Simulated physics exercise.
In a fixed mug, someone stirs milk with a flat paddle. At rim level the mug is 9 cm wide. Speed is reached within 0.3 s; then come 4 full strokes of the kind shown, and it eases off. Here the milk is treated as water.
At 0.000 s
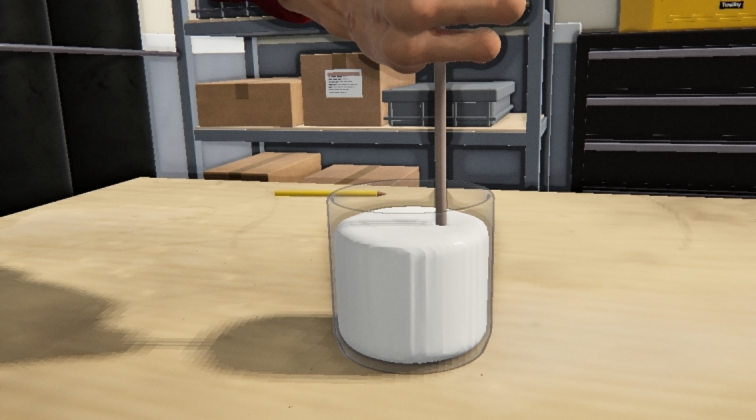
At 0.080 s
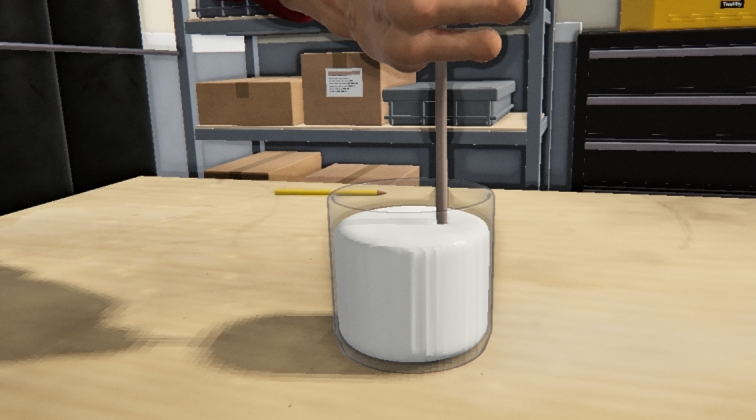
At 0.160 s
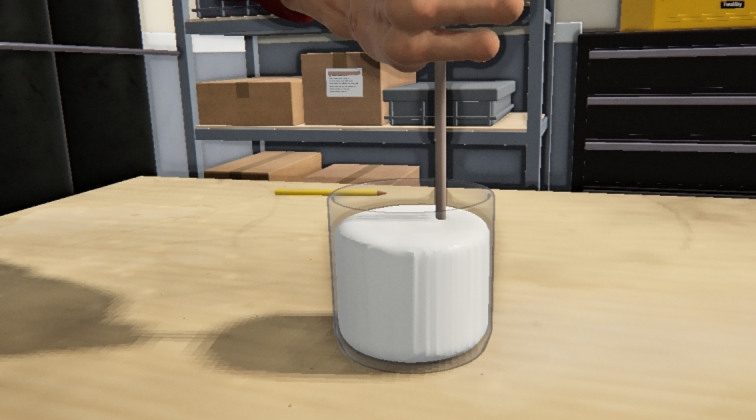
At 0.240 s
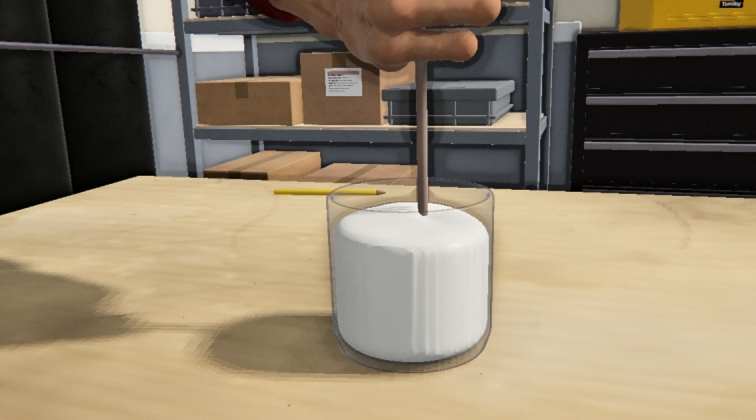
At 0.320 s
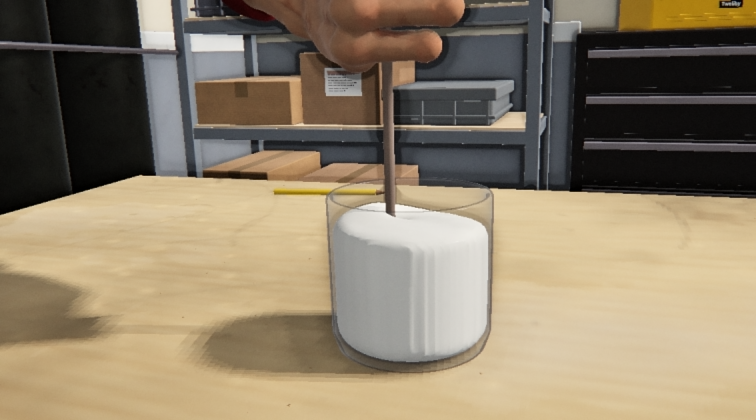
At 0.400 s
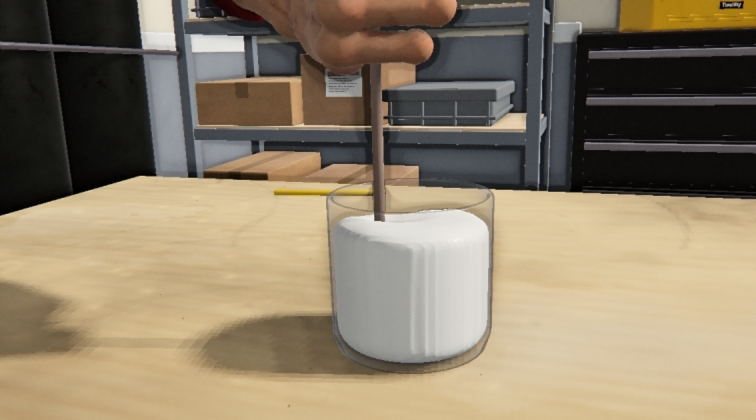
A hand held a thin brown stick upright in a clear glass of white liquid on a wooden table, keeping it nearly still at first, then moving it left across the glass.
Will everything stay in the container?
Yes, most likely it does not brim over.
By 0.81 s 0 ml is over the rim.
By 1.22 s 0 ml is over the rim.
By 1.63 s 0 ml is over the rim.
By 2.04 s 0 ml is over the rim.
At rest 0 ml is over the rim.
